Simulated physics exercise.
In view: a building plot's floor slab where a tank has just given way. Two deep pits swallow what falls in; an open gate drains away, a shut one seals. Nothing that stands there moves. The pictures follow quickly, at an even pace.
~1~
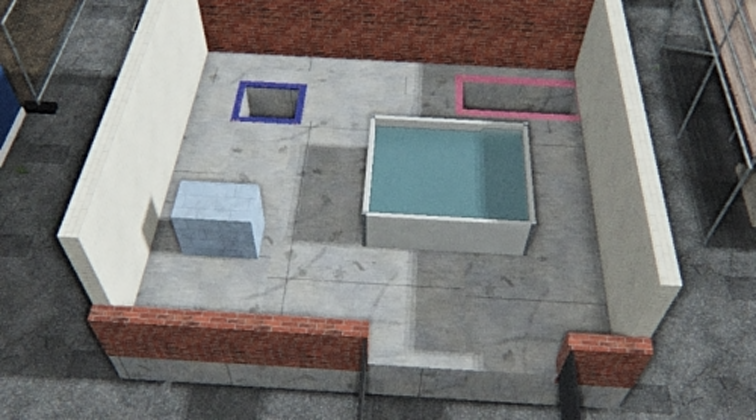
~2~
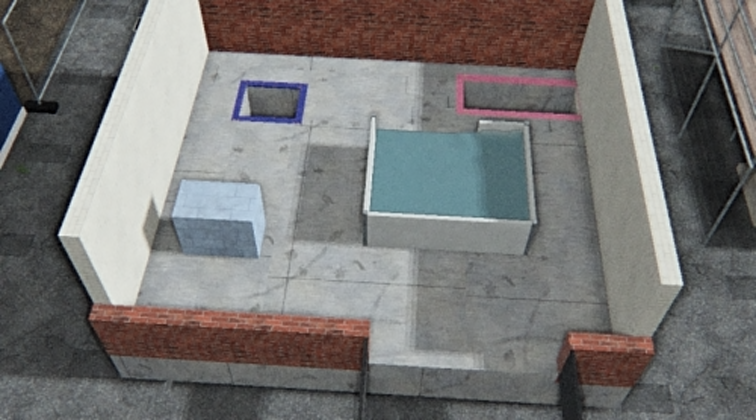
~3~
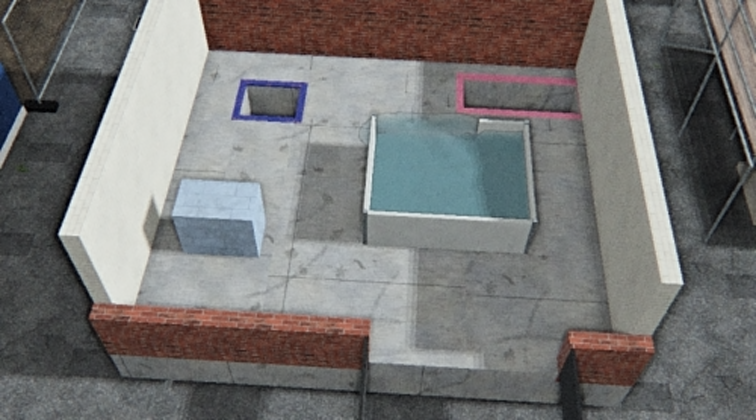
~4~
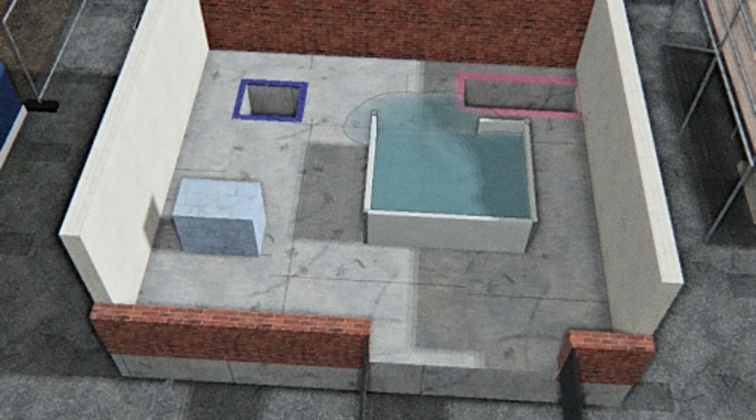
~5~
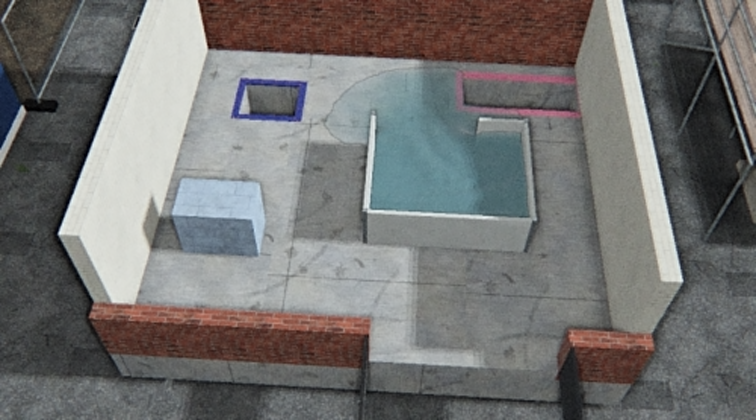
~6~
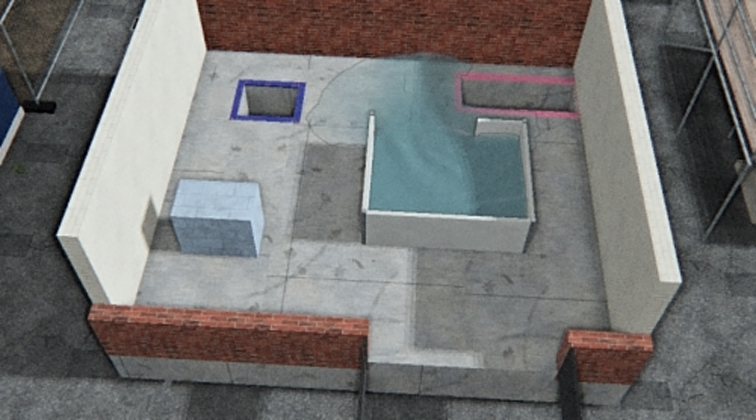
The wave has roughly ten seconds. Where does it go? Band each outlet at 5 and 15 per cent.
In the end: The gate takes under 5 %; the pink pit takes over 15 %; the blue pit takes over 15 %.
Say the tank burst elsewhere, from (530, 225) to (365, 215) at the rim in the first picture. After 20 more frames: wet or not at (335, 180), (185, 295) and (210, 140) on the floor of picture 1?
As listed: Not flooded, wet, no water.
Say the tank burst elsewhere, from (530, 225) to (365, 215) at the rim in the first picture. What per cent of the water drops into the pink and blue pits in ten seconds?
Per cent: Pink 4, blue 2.
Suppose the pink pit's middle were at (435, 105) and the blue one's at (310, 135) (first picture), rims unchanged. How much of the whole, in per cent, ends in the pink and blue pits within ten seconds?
Per cent: Pink 80, blue 2.
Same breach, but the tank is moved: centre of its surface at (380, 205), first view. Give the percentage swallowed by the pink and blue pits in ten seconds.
In per cent: Pink 30, blue 30.
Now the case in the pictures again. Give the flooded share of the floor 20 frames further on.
About 35 per cent.
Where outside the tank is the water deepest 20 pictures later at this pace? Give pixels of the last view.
At about (206, 56).
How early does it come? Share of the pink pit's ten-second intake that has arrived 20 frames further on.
Roughly 55 per cent.
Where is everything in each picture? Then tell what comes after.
The tank at (448, 171) is whole and still, in the first frame.
The front is at a hidden place, out from the gap on the tank's far side, in the second frame.
Water pours out on the tank's far side and has run to a hidden place, in the third frame.
The front is at (491, 113), out from the gap on the tank's far side, in the fourth frame.
Water pours out on the tank's far side and has run to (455, 72), in the fifth frame.
Water pours out on the tank's far side and has run to (373, 60), in the sixth frame.
A moment on, water covers 20 % of the floor; the gate 0 %, the pink pit 5 %, the blue pit 0 %.
Next, water covers 25 % of the floor; the gate 0 %, the pink pit 12 %, the blue pit 1 %.
Then, water covers 35 % of the floor; the gate 0 %, the pink pit 22 %, the blue pit 7 %.
Later, water covers 55 % of the floor; the gate 0 %, the pink pit 33 %, the blue pit 15 %.
In the end, water covers 75 % of the floor; the gate 1 %, the pink pit 40 %, the blue pit 22 %.
